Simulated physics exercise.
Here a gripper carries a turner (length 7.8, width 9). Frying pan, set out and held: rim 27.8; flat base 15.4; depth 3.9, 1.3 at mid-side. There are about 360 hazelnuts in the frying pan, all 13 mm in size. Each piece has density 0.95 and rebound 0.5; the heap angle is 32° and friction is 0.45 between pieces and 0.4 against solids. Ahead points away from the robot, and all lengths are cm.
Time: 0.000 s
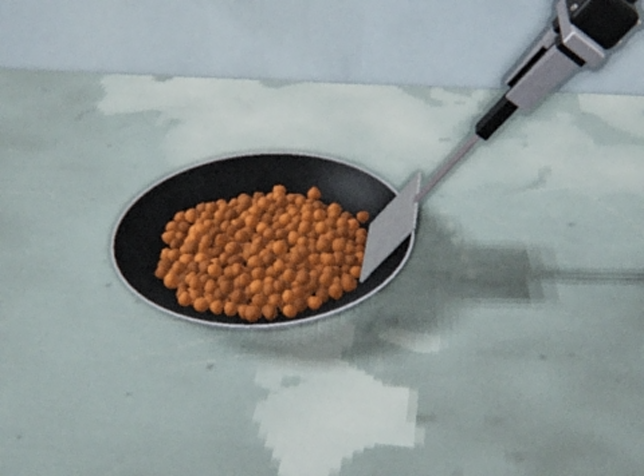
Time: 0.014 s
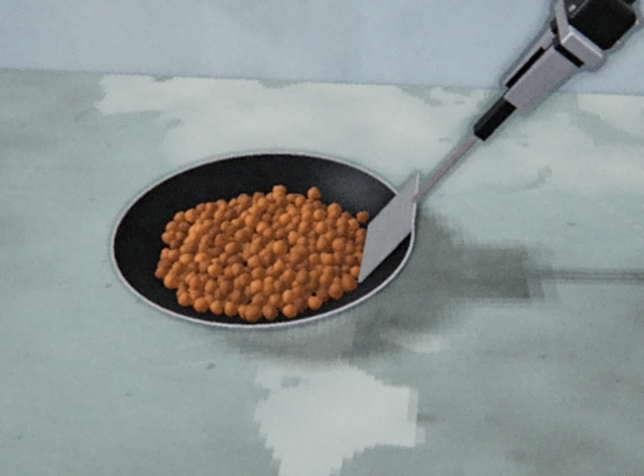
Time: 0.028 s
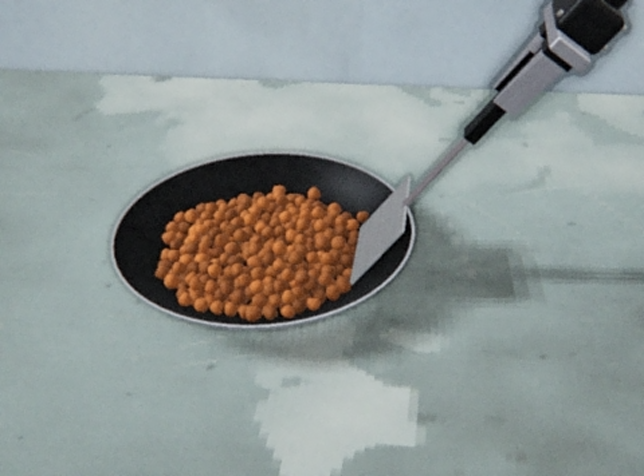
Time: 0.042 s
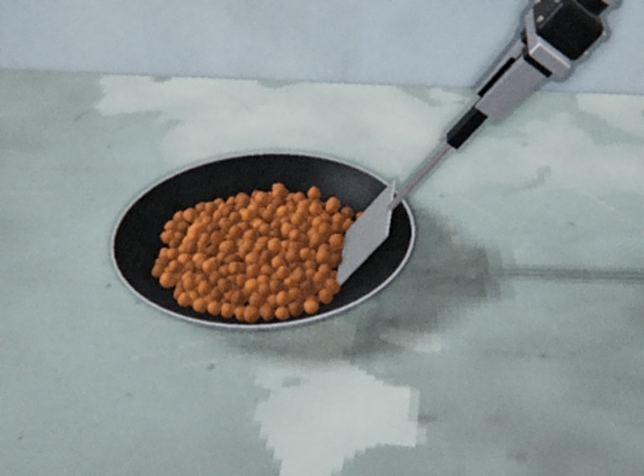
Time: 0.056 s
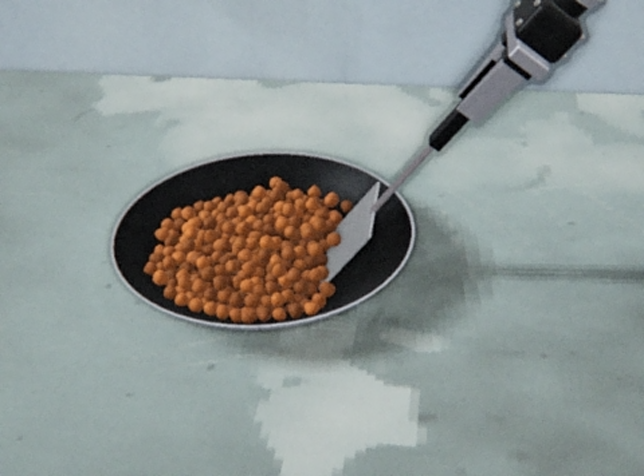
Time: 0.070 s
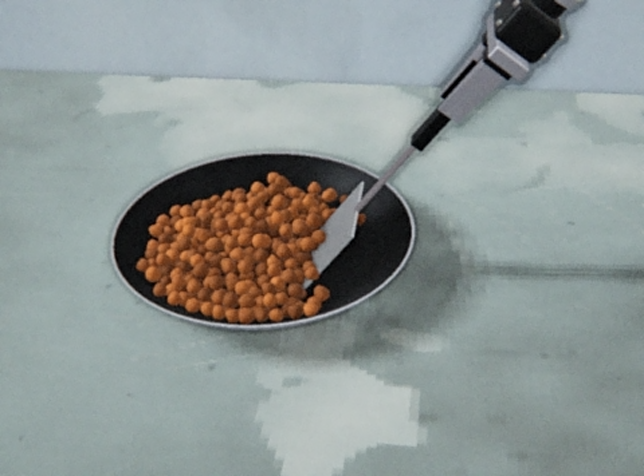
A black frying pan with a pale rim, heaped with round orange-brown hazelnuts, sits on a mottled grey-green surface before a pale blue-grey wall, seen from above at an angle. A grey and black gripper reaches in from the upper right, holding a grey turner at the pan's right side. The turner, almost still at first, moves left and pushes the nuts leftward, while the camera stays still.
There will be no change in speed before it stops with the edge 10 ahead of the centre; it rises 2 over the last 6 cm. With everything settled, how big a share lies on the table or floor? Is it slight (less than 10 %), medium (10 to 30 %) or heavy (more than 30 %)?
Heavy.
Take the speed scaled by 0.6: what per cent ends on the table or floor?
Roughly 35 percent ends on the table or floor.
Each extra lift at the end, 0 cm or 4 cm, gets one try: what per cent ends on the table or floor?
About 45 and 35 per cent.
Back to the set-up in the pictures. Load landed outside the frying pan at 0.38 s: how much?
About 30 per cent.
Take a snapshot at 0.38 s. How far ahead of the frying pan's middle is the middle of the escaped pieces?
Some 26 cm.
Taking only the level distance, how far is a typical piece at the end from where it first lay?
It comes out at about 7 cm.
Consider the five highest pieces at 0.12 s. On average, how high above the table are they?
Height: Some 6 cm.
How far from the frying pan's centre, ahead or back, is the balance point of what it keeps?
Ahead of centre, near 3.0 centimetres.
After 0.12 s, sloping 54°, highest piece 6 above the table; 361 in the frying pan.
After 0.16 s, sloping 54°, highest piece 7 above the table; 361 in the frying pan.
After 0.38 s, sloping 54°, highest piece 11 above the table; 207 in the frying pan, 100 on the table or floor, 54 on the blade or in flight.
After 1.43 s, sloping 54°, highest piece 5 above the table; 207 in the frying pan, 154 on the table or floor.
At rest, 207 in the frying pan, 154 on the table or floor. That is 43 % on the table or floor.
